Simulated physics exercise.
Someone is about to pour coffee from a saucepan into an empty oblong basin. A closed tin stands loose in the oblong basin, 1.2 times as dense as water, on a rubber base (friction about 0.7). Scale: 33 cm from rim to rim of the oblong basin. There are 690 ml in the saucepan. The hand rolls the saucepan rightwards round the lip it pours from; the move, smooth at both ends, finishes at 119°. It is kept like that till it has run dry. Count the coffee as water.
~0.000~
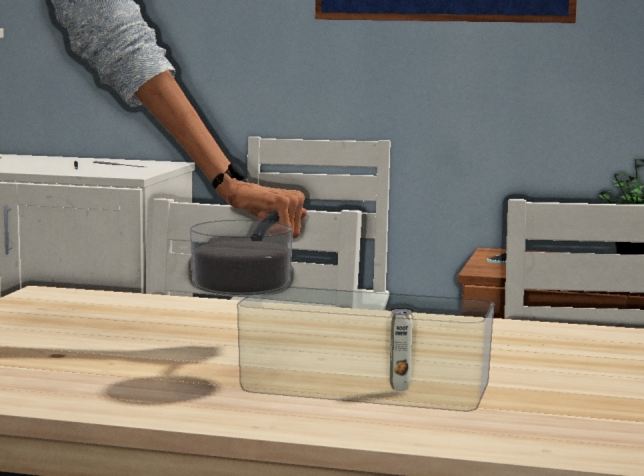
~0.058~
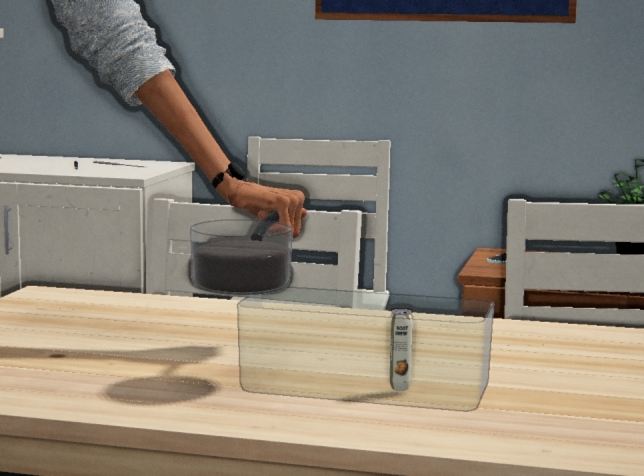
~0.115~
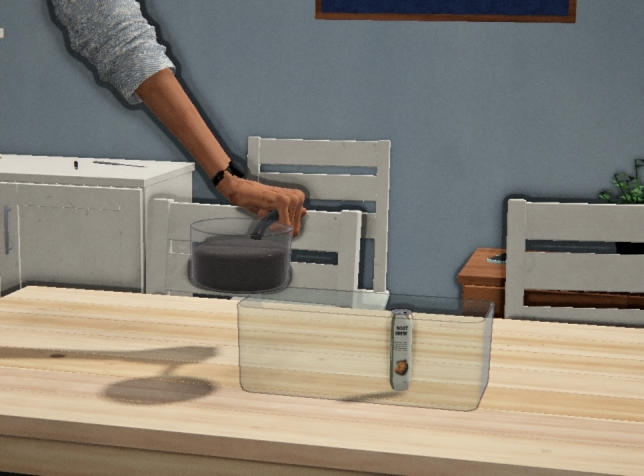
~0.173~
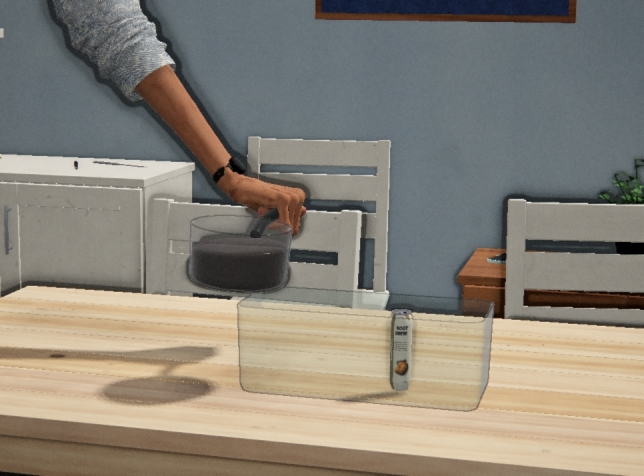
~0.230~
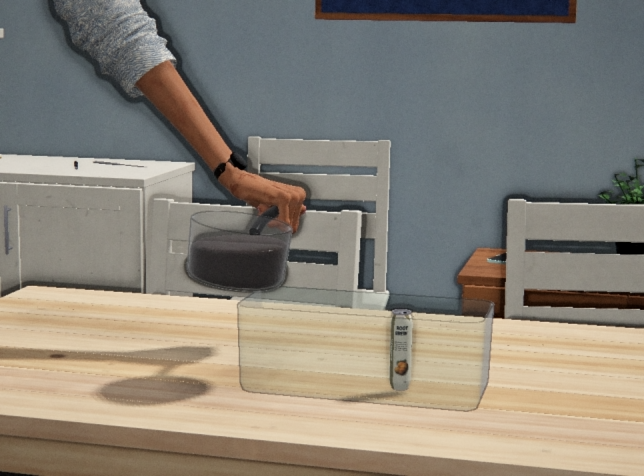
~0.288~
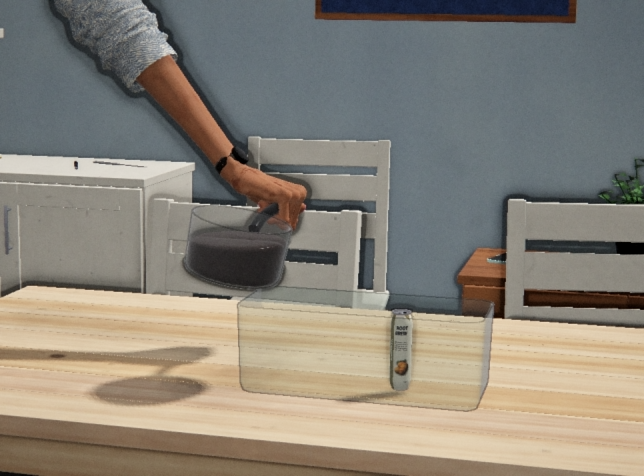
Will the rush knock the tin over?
The tin remains upright.
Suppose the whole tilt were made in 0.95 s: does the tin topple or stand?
The tin topples.
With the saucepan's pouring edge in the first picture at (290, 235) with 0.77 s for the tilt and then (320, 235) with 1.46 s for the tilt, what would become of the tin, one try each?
First it falls; then it topples.
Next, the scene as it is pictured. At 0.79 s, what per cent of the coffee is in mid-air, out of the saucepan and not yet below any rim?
About 24 per cent.
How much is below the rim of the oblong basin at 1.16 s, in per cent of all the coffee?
Near 76 in a hundred.
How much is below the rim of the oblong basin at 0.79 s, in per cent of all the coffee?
Some 6 per cent.
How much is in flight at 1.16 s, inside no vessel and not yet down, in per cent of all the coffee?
Some 14 per cent.
By 0.79 s the tilt is 67° and 70 per cent is still to pour; the tin stands where it began.
By 1.16 s the tilt is 107° and 9 per cent is still to pour; the tin stands where it began.
By 1.54 s the tilt is 119° and 0 per cent is still to pour; the tin stands where it began.
By 1.96 s the tilt is 119° and 0 per cent is still to pour; the tin stands where it began.
At rest the tin stands where it began.
